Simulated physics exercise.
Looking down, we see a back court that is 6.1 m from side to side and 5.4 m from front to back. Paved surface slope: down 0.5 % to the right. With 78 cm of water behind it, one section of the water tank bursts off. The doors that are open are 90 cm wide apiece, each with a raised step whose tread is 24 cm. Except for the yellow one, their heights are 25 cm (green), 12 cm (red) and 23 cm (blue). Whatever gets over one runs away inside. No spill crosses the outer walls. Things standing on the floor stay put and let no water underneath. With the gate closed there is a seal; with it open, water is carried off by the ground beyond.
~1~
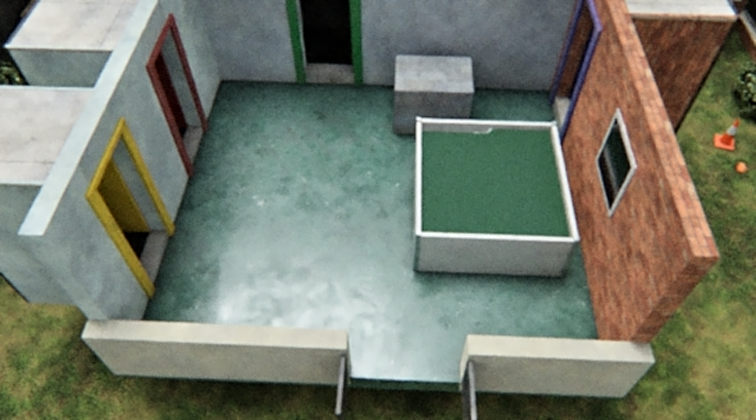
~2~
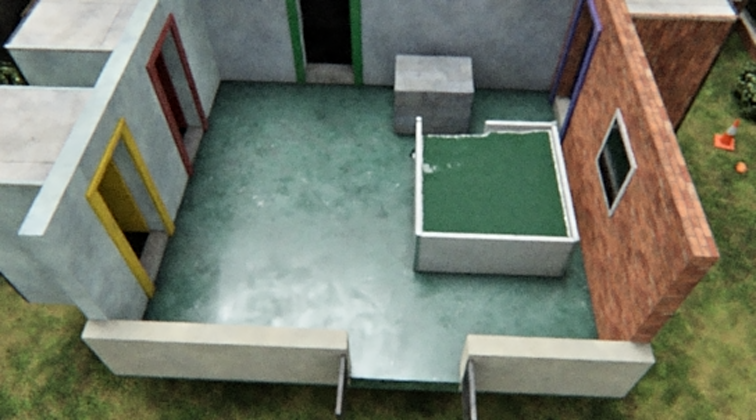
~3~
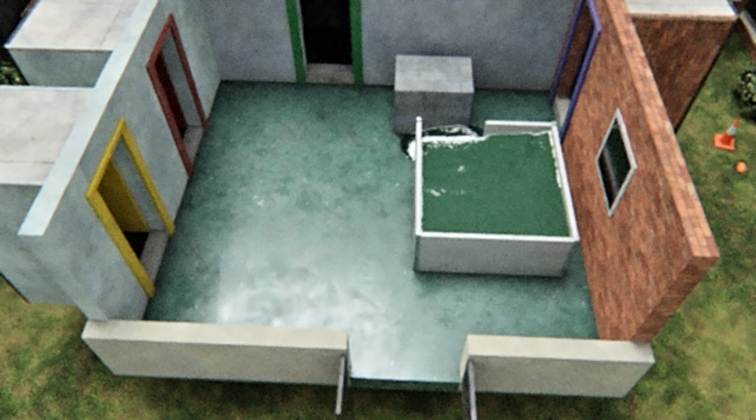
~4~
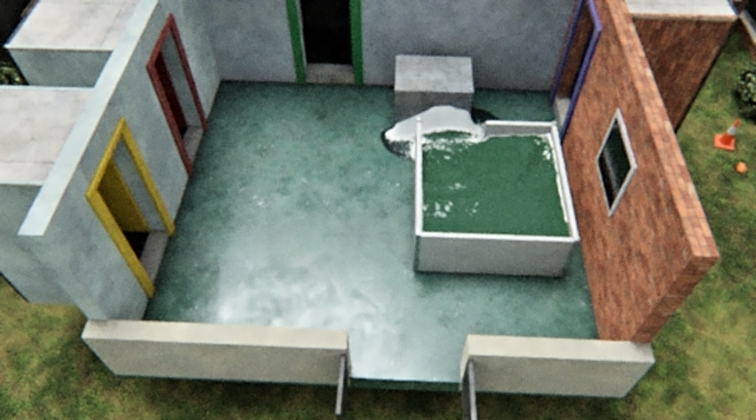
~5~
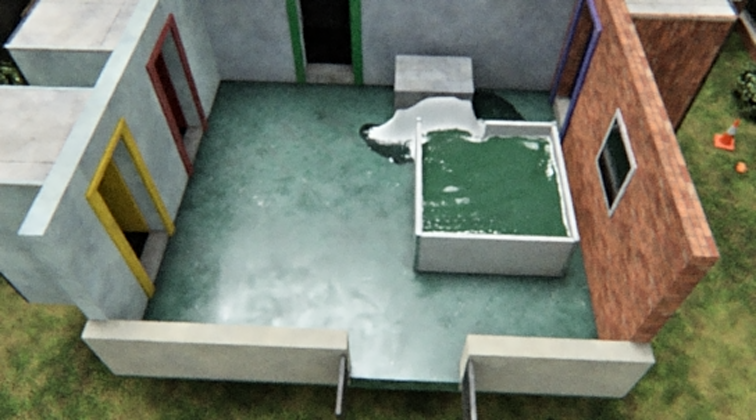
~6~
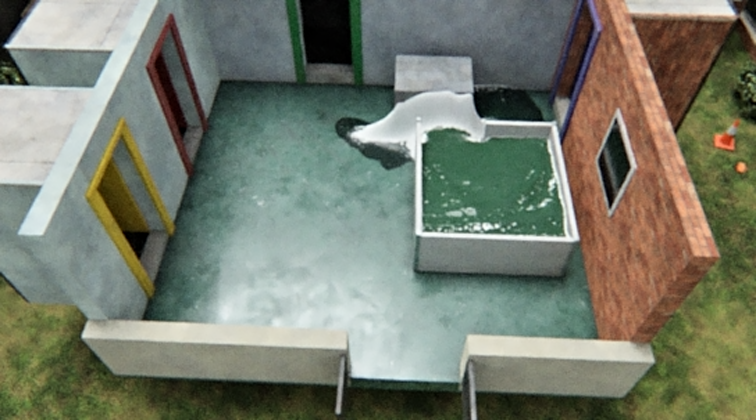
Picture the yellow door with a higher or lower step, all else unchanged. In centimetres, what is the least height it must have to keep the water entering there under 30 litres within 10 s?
6.5 cm.
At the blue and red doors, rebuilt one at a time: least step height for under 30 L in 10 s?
You'd want some 26 cm at blue and some 13.5 cm at red.
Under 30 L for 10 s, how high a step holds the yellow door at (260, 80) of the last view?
Roughly 10.0 cm.
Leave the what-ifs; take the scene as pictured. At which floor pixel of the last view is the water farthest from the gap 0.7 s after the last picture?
Around pixel (251, 113).
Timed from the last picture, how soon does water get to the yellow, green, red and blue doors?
The yellow door gets it at 1.4 s, the green door at 0.6 s, the red door at 1.0 s and the blue door at 0.1 s.
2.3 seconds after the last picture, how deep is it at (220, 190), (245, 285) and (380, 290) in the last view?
Roughly 2, 2 and 0 cm, in turn.
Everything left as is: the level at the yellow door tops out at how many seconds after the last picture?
I'd say near 1.8 seconds.
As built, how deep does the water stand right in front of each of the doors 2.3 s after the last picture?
In cm - yellow: 11, green: 5, red: 17, blue: 27.
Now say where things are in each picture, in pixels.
The first picture shows the water tank at (490, 179) is whole and still, 78 cm deep; the yellow door at (138, 219) is dry.
In the second picture, the front is at a hidden place, 0.3 m from the gap on the far side; 0.2 m2 of floor is wet, 78 cm left at the back.
In the third picture, the front is at a hidden place, 0.7 m from the gap on the far side; 0.7 m2 of floor is wet, 78 cm left at the back.
In the fourth picture, the gap is on the far side, the front 1.2 m out at a hidden place; the back of the water tank holds 78 cm.
In the fifth picture, the front is at (487, 96), 1.6 m from the gap on the far side; 2.2 m2 of floor is wet, 74 cm left at the back.
In the sixth picture, the gap is on the far side, the front 2.0 m out at (516, 91); the back of the water tank holds 66 cm; 3.6 m in a straight line remain to the yellow door at (138, 219).
Then, 0.7 s after the last picture water covers 35 % of the floor, deepest (64 cm) near (445, 142); it has not reached the yellow door.
Then, 2.3 s after the last picture water covers 65 % of the floor, deepest (36 cm) near (445, 142); 11 cm at the yellow door, 0 litres in over its 15 cm step.
Then, 9.3 s after the last picture water covers 95 % of the floor, deepest (18 cm) near (594, 370); 9 cm at the yellow door, 0 litres in over its 15 cm step.
At the yellow door as built, the water peaked near 13 cm, 1.7 s after the last picture.
With a step of 6 cm, 38 litres would have come in within the 10 s; with 8 cm, 16 litres. So under 30 litres takes about 6.5 cm.
